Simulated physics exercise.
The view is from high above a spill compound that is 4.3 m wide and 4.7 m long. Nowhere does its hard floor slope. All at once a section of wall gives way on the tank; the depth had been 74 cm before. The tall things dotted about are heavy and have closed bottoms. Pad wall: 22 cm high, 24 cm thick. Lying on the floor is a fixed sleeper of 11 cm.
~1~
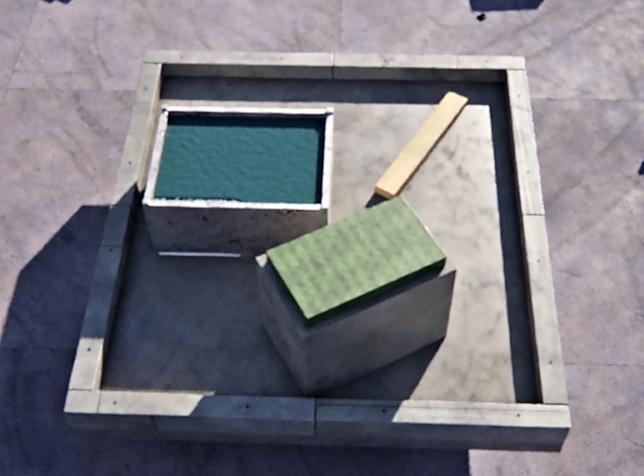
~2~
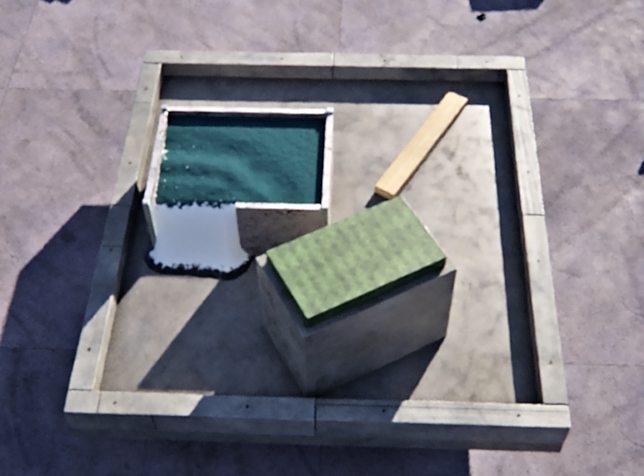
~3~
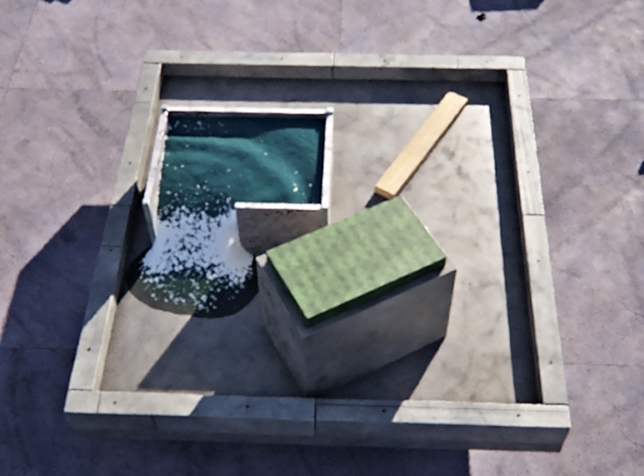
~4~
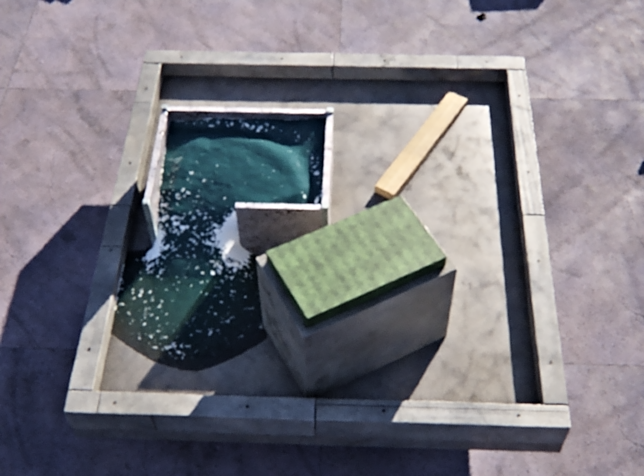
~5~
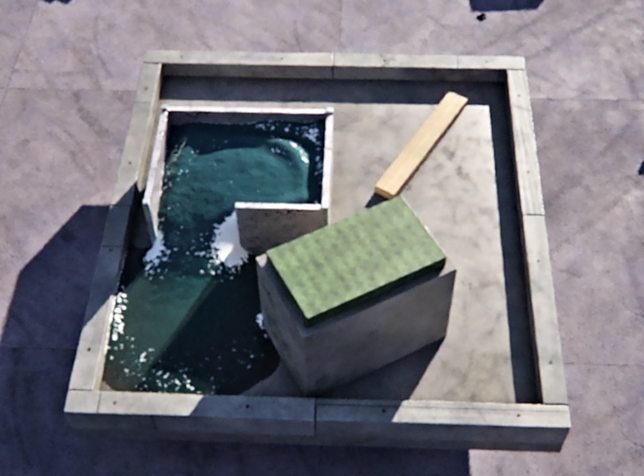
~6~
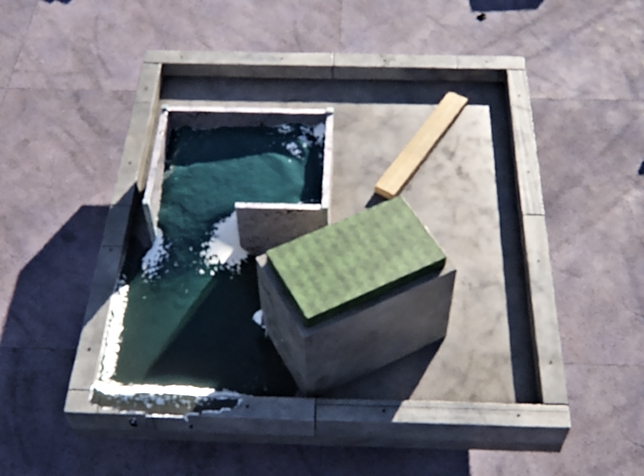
The clip shows dark green water pouring through a gap in the near wall of a tank inside a low-walled compound, spreading toward the viewer across the left floor and reaching the front wall, while a green-topped block and plank stay still.
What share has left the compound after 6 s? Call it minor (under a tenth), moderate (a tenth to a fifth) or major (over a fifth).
Major.
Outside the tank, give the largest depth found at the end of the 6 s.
Around 18 centimetres.
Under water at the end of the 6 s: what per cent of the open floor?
Close to 75 in a hundred.
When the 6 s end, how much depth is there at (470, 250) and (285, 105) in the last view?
First spot 4 cm, second spot 2 cm.
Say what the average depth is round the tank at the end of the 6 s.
Roughly 6 centimetres.
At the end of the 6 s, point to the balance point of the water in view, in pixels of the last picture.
At roughly (256, 262).
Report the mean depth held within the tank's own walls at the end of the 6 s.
It averages close to 14 cm.
A moment later water covers 20 % of the floor and is deepest (68 cm) near (135, 401); 1 % is over the wall.
Soon after water covers 25 % of the floor and is deepest (58 cm) near (154, 402); 4 % is over the wall.
Next water covers 35 % of the floor and is deepest (38 cm) near (282, 406); 17 % is over the wall.
Later on water covers 45 % of the floor and is deepest (26 cm) near (282, 406); 23 % is over the wall.
At the end water covers 55 % of the floor and is deepest (18 cm) near (99, 400); 24 % is over the wall.
